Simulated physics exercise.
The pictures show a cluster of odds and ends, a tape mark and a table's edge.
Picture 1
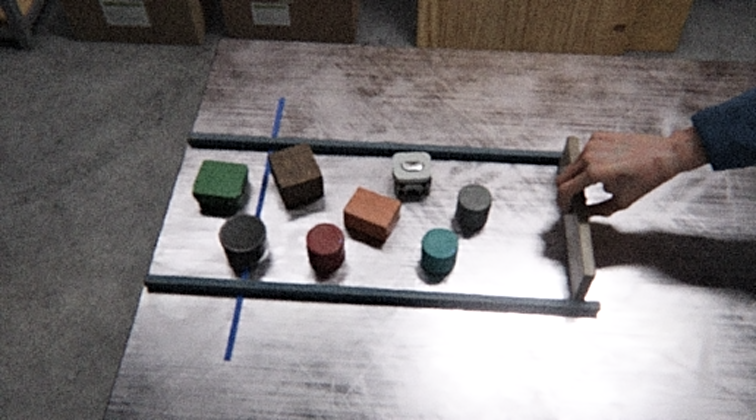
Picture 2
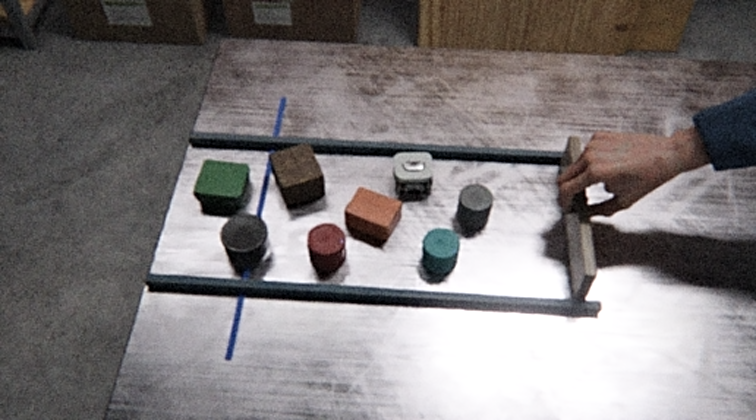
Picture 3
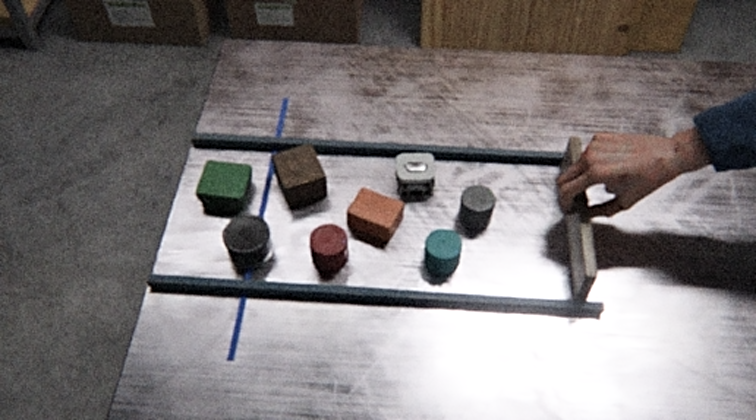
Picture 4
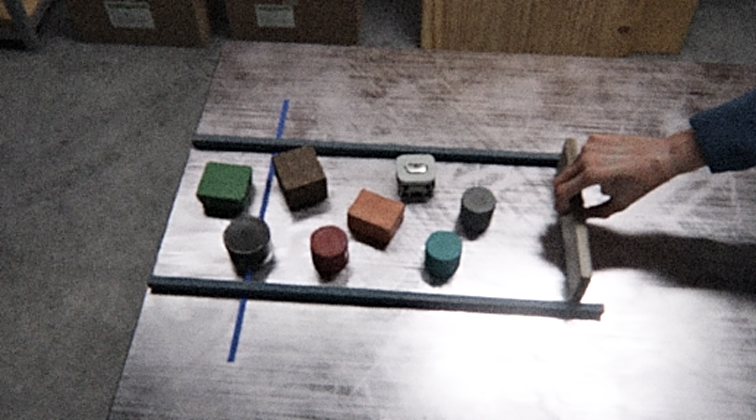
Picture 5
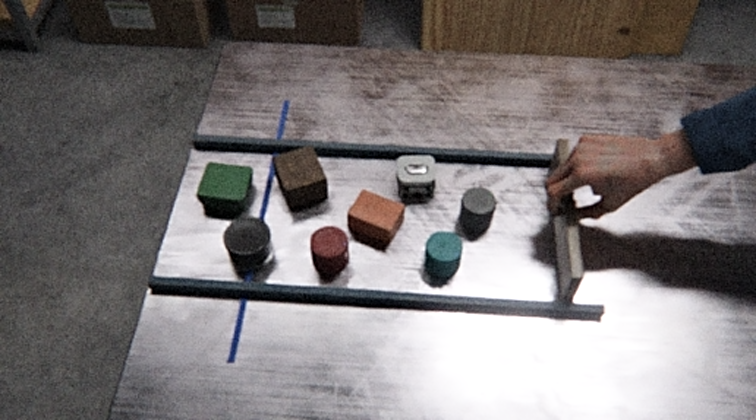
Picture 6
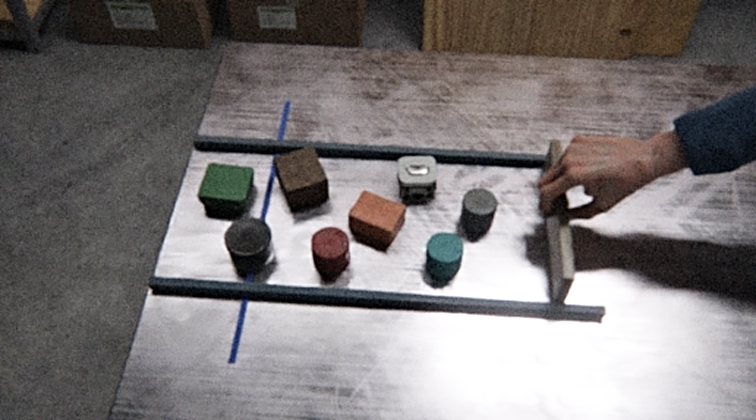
A hand at right holding a wooden board upright between two rails, then sliding it slightly left while the scattered blocks and lids stay put.
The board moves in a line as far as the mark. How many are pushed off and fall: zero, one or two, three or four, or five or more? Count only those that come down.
Here the number that fall off is one or two.
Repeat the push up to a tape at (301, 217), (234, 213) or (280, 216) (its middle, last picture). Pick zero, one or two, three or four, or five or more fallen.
The falls would be zero; one to two; none at all.
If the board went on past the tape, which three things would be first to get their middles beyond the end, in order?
In order: The green case, the black pot, the brown block.
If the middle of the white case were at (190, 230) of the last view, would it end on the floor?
The white case goes over.
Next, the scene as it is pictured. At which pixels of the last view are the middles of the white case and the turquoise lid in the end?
About (254, 166), and the other about (236, 244).
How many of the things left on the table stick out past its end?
1 of them.
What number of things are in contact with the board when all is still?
It touches 3.
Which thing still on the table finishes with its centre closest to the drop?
It is the black pot.
Early on, none off yet; green case at rest near (228, 188); black pot at rest near (250, 244); brown block at rest near (302, 178).
A while later, none off yet; green case moving near (217, 188); black pot travelled a little near (225, 240); brown block travelled about its own width near (261, 175).
Finally, the number that fall off is one or two; lost, green case.
